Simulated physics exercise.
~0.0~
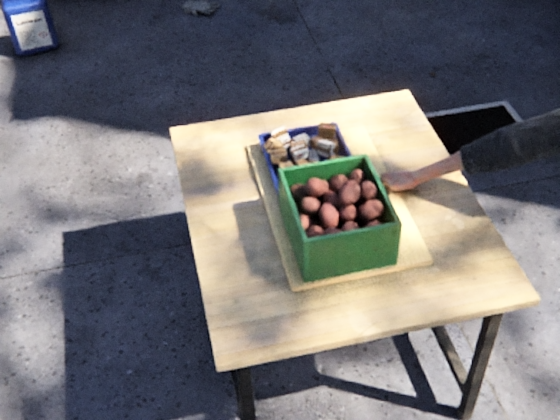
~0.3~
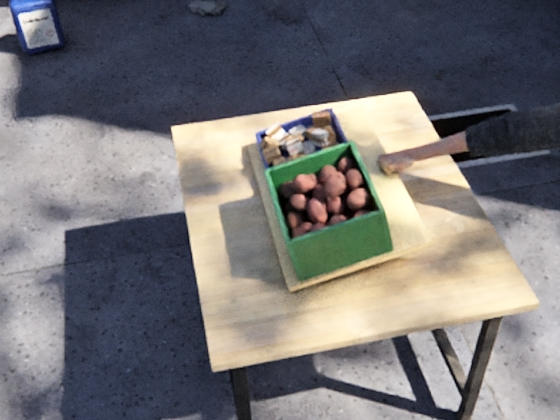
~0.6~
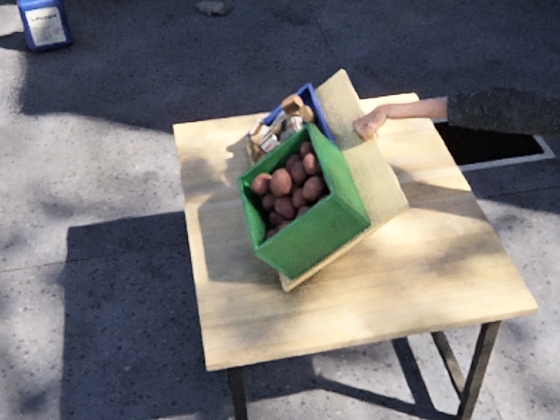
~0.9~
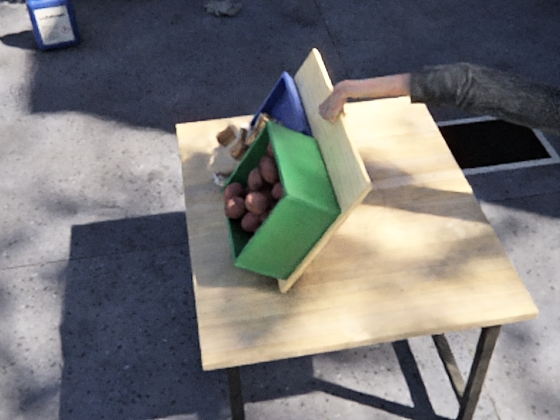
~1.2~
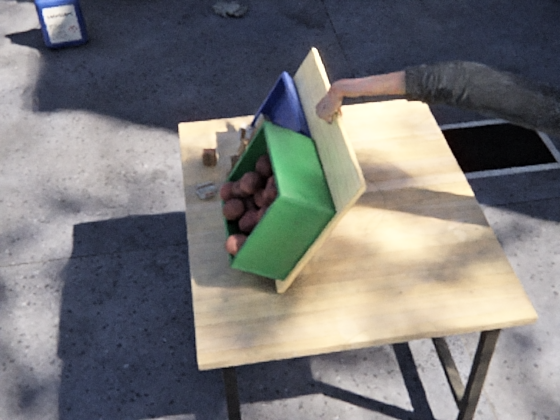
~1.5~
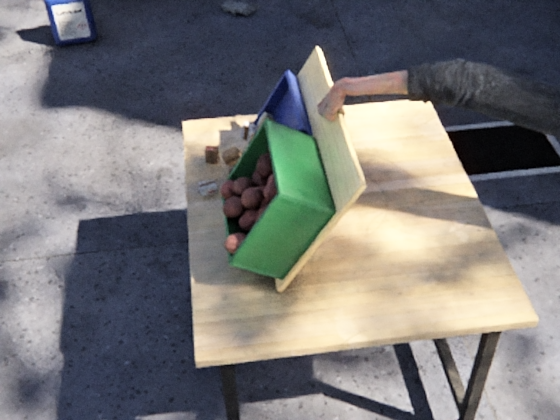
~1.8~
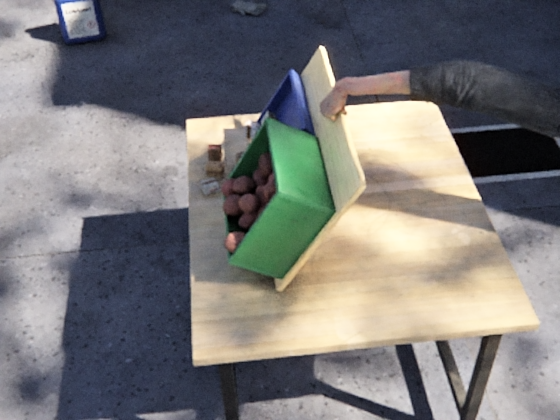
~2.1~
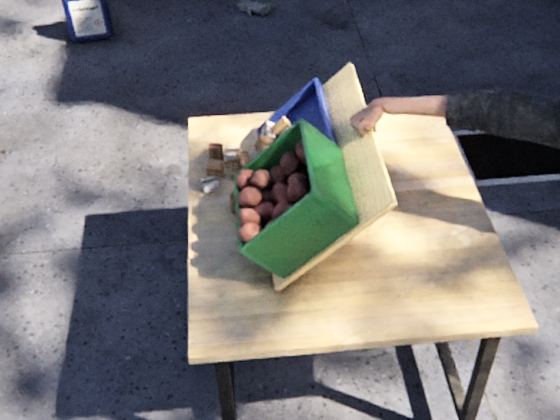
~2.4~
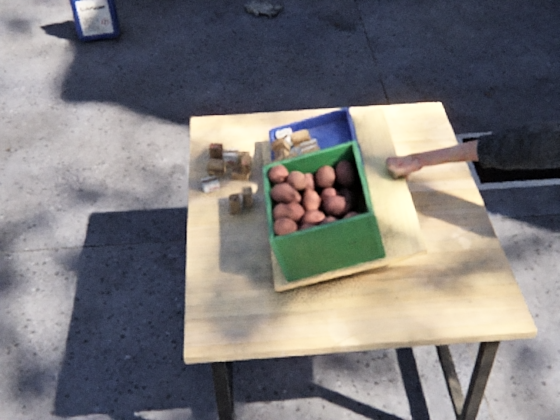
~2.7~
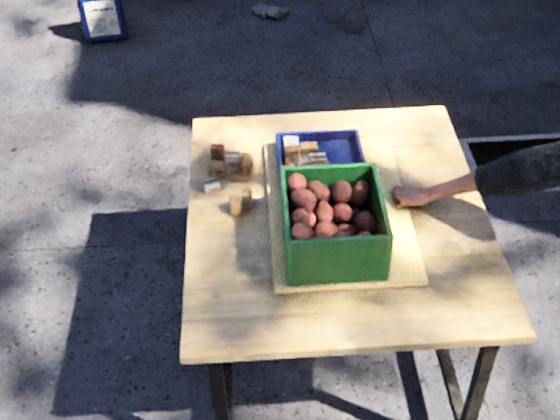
A hand reaching in from the right grips the edge of a pale board on a wooden table, with a green box of reddish potatoes and a blue box of small parcels fixed on top. It lifts that side, tipping the board steeply to the left. The potatoes slump toward the lower side of the green box but stay in, while several parcels tumble from the blue box onto the tabletop. The hand holds the tilt briefly, then lowers the board flat. At the end, the potatoes remain boxed, and some parcels lie on the table to the left.
